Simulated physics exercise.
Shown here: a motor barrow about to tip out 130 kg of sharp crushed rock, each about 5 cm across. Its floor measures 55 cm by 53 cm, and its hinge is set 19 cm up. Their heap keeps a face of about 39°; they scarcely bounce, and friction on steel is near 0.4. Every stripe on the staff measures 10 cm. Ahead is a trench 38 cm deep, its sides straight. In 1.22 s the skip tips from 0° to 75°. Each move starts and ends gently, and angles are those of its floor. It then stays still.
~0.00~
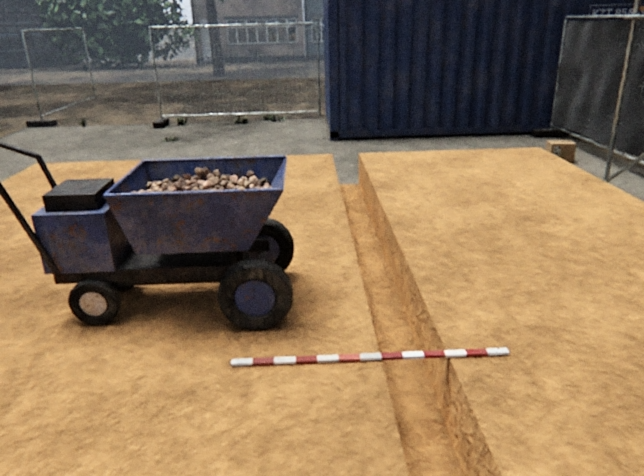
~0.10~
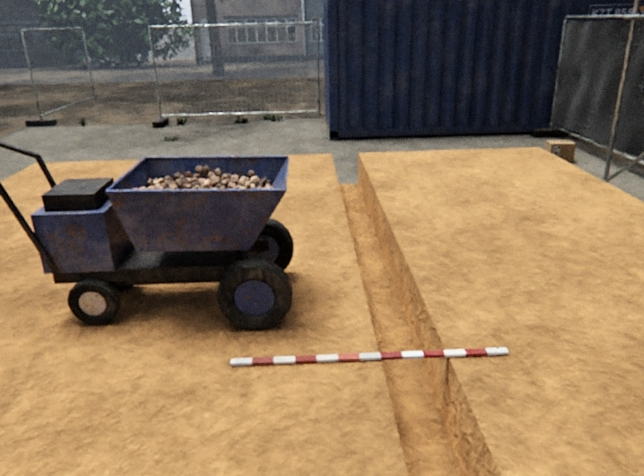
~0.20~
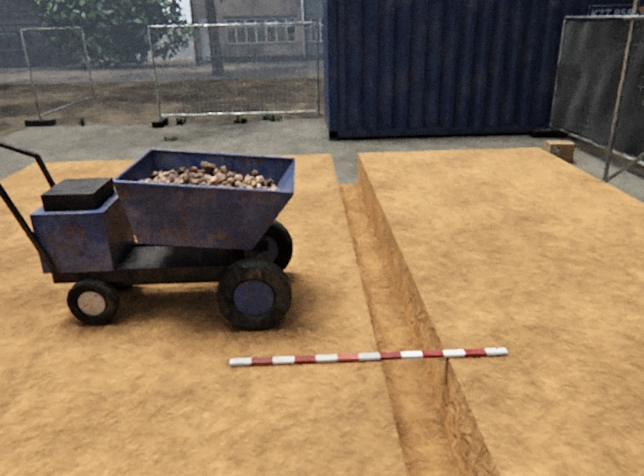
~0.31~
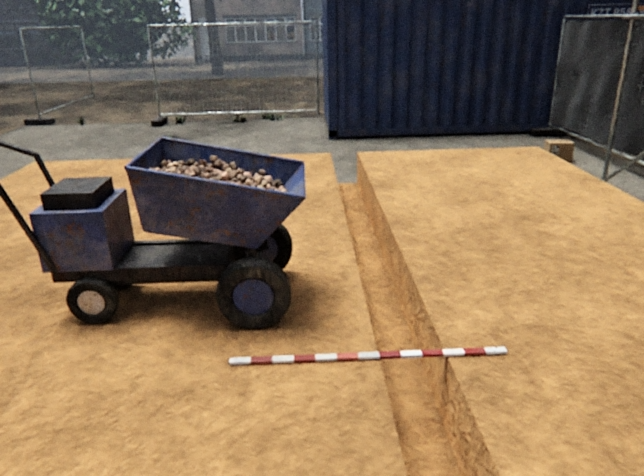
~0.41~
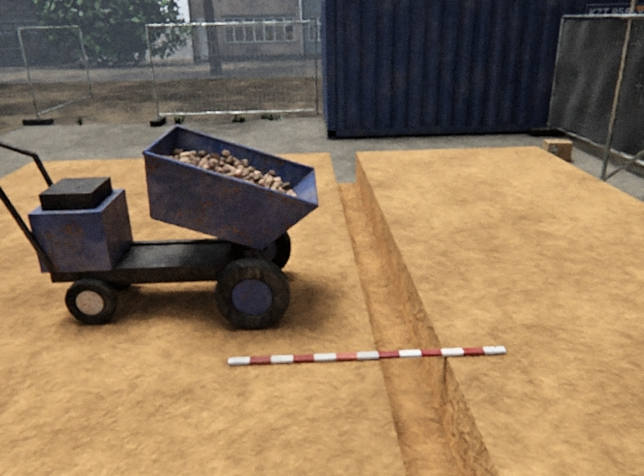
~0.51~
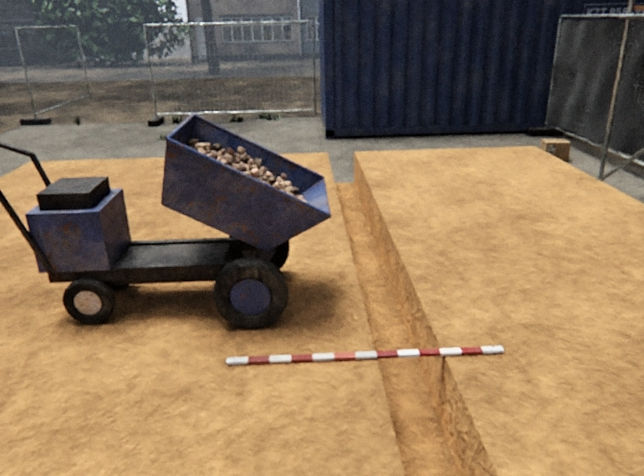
A blue motor barrow loaded with pale and brown stones stands at the left on sandy ground, seen from slightly above and side-on, with a dark blue container and wire fencing behind. To its right a straight, narrow trench runs away from the viewer, crossed by a red-and-white striped staff. The skip tilts steadily toward the trench, its rear rising, while the wheels stay put.
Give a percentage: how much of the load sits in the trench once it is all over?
74 %.
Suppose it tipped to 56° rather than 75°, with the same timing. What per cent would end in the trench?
Roughly 5 percent.
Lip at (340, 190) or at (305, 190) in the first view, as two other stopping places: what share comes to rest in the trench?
Roughly 35 in a hundred from the first, 65 in a hundred from the second.
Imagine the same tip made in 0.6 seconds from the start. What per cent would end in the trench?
65 %.
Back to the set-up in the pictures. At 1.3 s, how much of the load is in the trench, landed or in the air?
20 per cent, give or take.
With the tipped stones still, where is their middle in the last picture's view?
Roughly at (387, 333).
After 0.9 s the floor is at 64°; 100 % in the skip; the foremost stones are at (355, 250).
After 1.3 s the floor is at 75°; 81 % in the skip, 19 % in the trench; the foremost stones are at (419, 301).
After 1.7 s the floor is at 75°; 55 % in the skip, 44 % in the trench, 1 % past the trench; the foremost stones are at (470, 291).
After 3.6 s the floor is at 75°; 25 % in the skip, 74 % in the trench, 1 % past the trench; the foremost stones are at (477, 287).
